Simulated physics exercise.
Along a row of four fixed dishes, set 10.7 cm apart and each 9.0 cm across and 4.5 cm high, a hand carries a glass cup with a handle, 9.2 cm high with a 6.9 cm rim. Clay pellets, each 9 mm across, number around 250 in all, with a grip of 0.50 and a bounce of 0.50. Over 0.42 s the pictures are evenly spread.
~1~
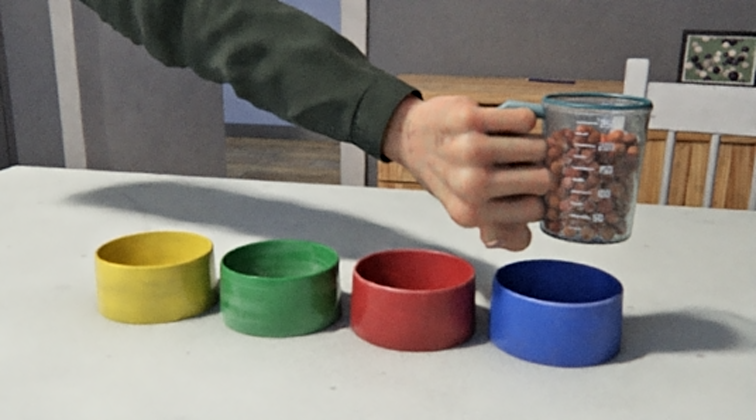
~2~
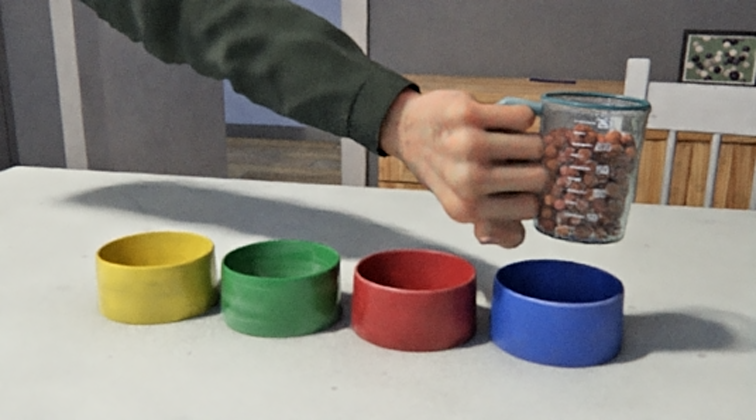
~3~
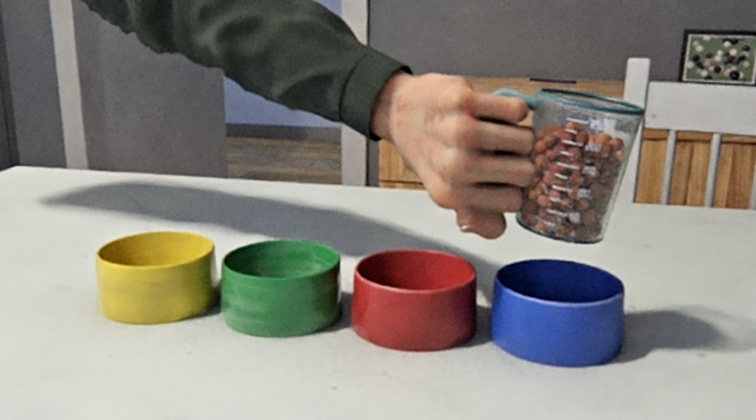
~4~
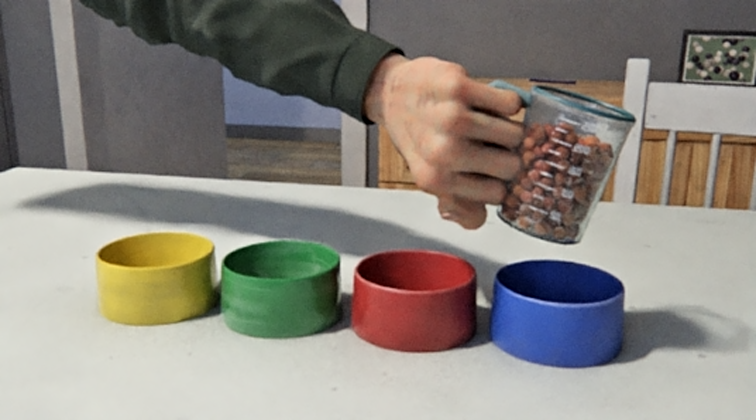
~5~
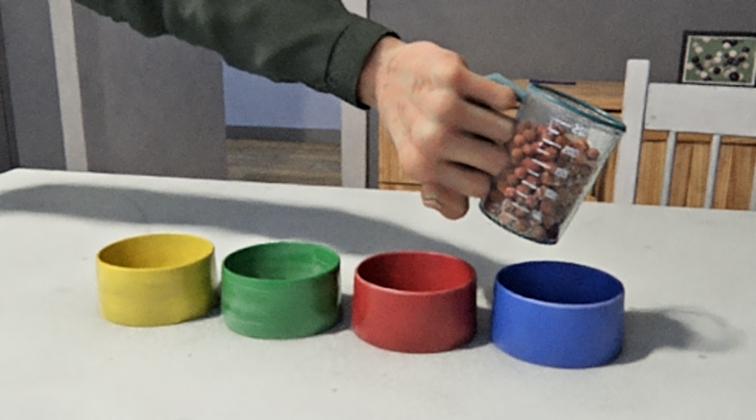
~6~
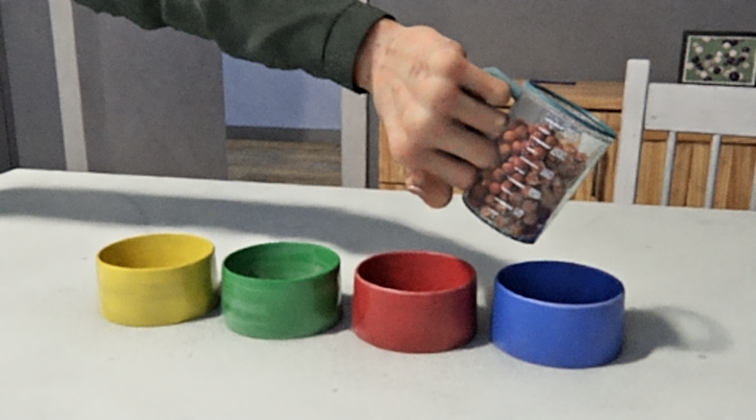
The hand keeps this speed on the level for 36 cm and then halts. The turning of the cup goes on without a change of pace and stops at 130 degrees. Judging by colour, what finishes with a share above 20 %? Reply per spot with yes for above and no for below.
Red: Yes, above. Blue: No, below. Green: No, below. Yellow: No, below. Counter: No, below.
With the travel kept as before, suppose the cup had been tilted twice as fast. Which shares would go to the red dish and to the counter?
Shares: Red at 0; counter at 30.
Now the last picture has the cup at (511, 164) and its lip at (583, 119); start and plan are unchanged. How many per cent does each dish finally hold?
Final shares - red 0 %, blue 0 %, green 10 %, yellow 80 %.
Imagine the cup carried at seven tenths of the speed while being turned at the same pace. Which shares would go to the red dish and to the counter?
Then: Red 40, counter 30.
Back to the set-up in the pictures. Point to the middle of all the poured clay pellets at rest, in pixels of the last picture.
Somewhere around (412, 296) in the final frame.
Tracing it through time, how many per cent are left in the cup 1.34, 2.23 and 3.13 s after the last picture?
In turn: 15 %, 0 %, 0 %.
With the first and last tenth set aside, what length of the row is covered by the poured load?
Roughly 6 centimetres.
Then, 1.34 s after the last picture, tilt 130 degrees; cup holds 15 %, red 80 %.
Then, 2.23 s after the last picture, tilt 130 degrees; cup holds 0 %, red 95 %.
Then, 3.13 s after the last picture, tilt 130 degrees; cup holds 0 %, red 95 %.
In the end, red 95 %, blue 0 %, green 0 %, yellow 0 %, counter 5 %.
